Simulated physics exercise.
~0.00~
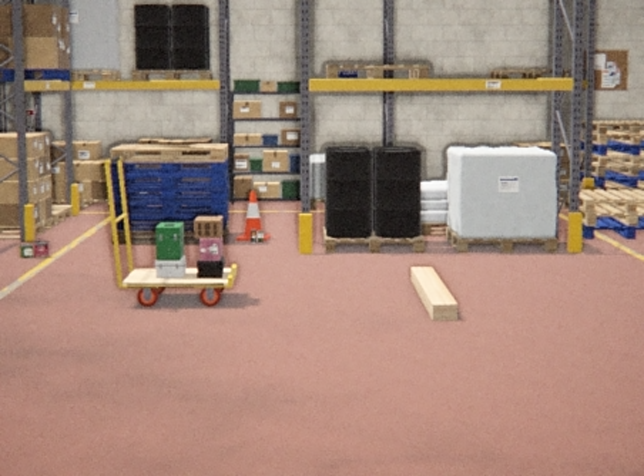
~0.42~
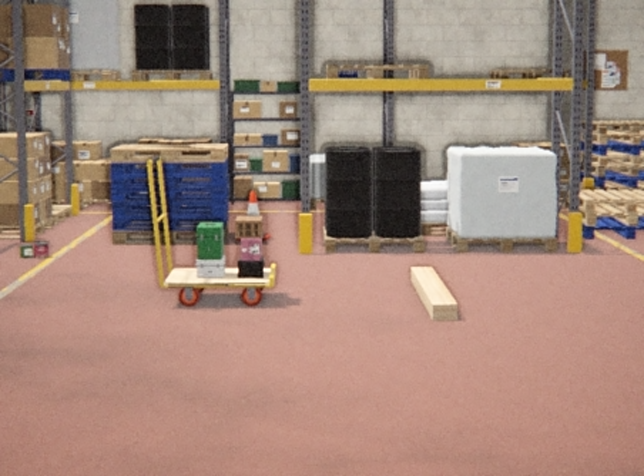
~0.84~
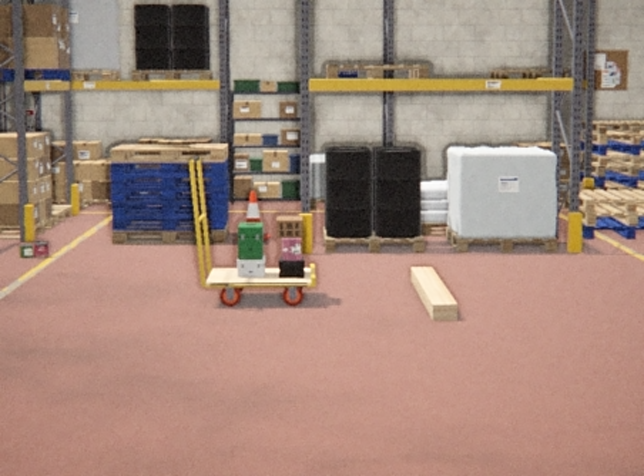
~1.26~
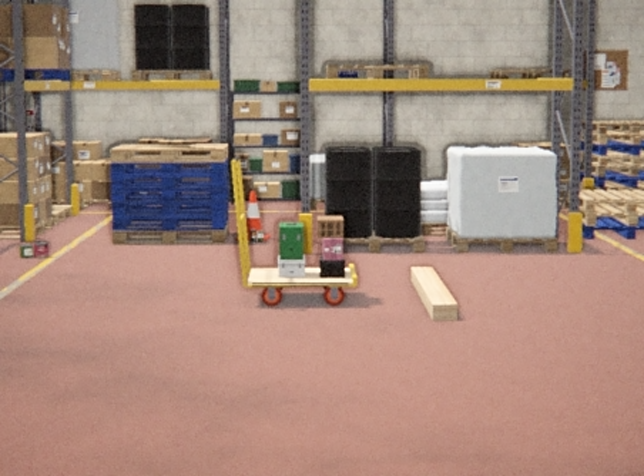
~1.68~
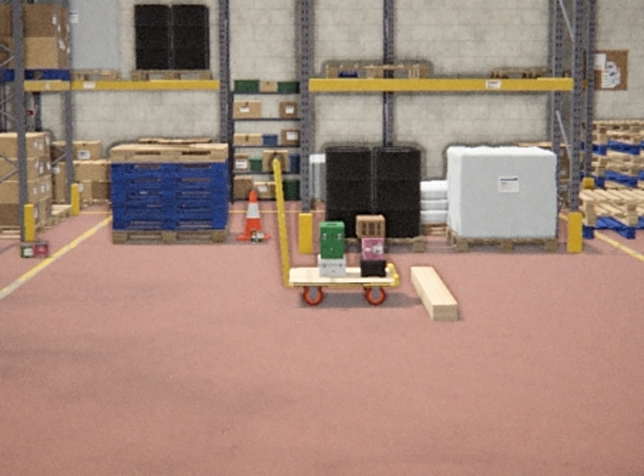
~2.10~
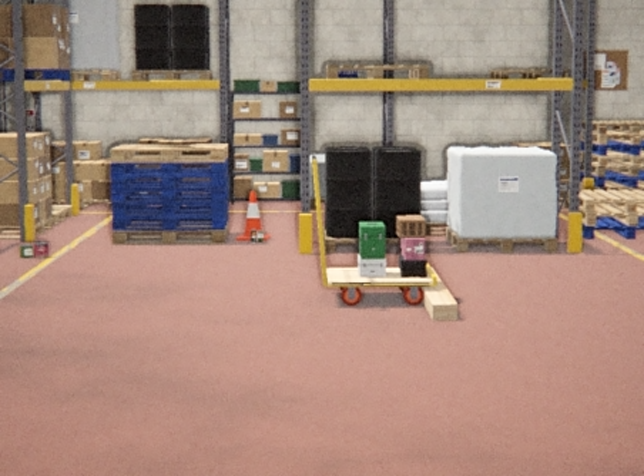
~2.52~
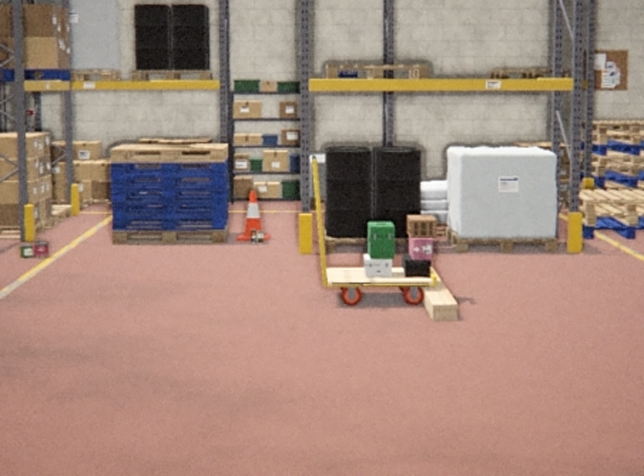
The clip shows a flat cart with a yellow handle rolling right across a warehouse floor, carrying stacked boxes and cases, until it stops at a pale wooden beam. The load shifts slightly forward, with the green toolbox still upright and everything remaining on the deck.
